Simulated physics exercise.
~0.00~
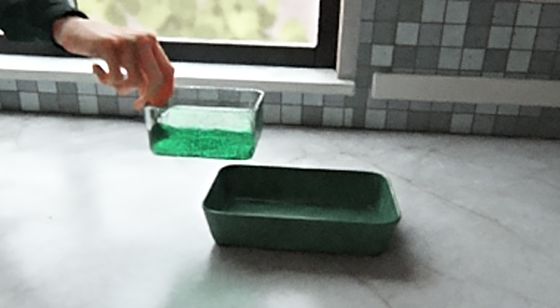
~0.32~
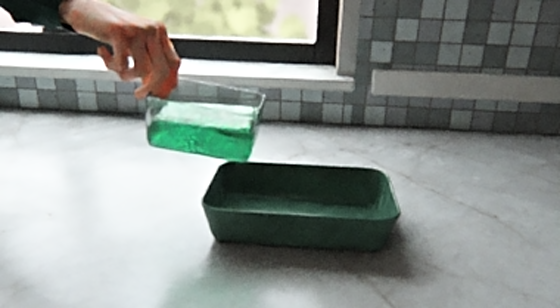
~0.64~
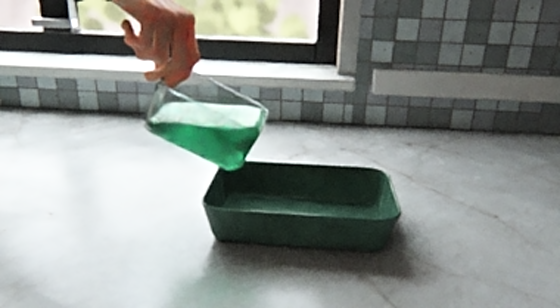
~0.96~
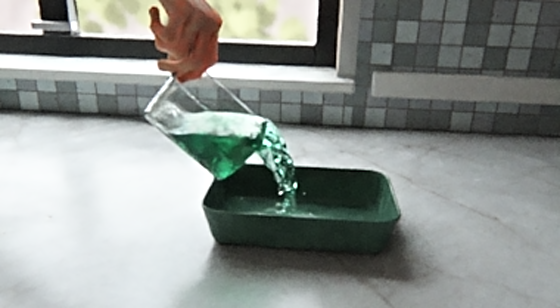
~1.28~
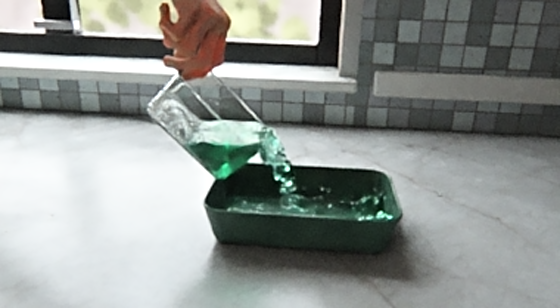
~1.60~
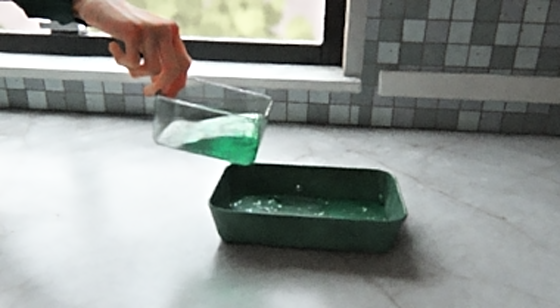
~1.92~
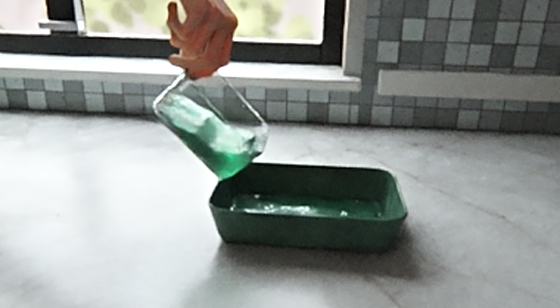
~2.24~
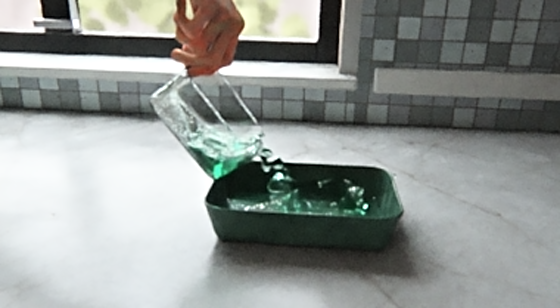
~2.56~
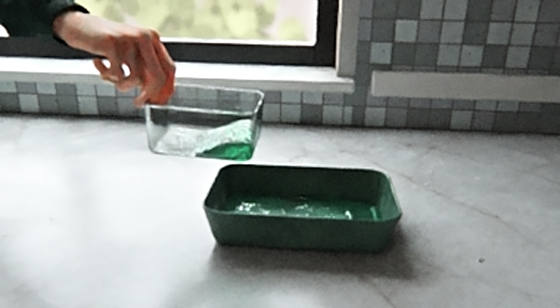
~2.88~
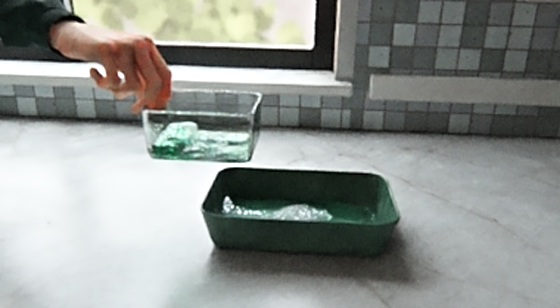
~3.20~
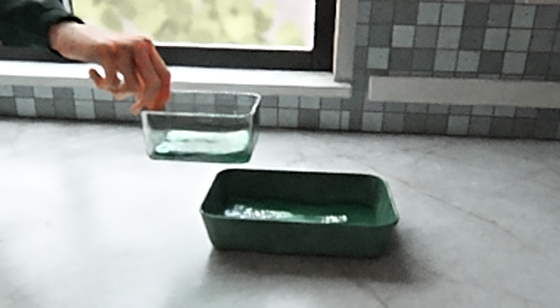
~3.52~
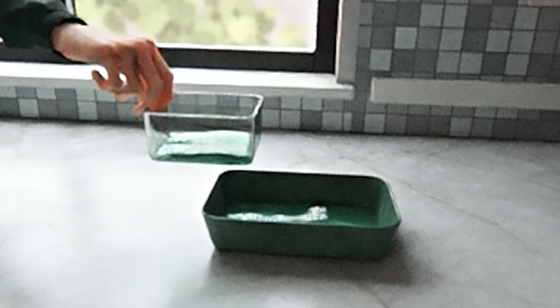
The clip opens on a hand holding a clear oblong tub of green liquid above and to the left of an empty green dish on a pale counter, near a window and a tiled wall. The hand tilts the tub to the right, and the liquid pours over its edge into the dish, splashing. It tips the tub most of the way back, then tilts it forward again, steeper than before, sending more liquid into the dish. Finally the hand brings the tub level, with a little liquid left inside, while the surface in the dish ripples and calms.
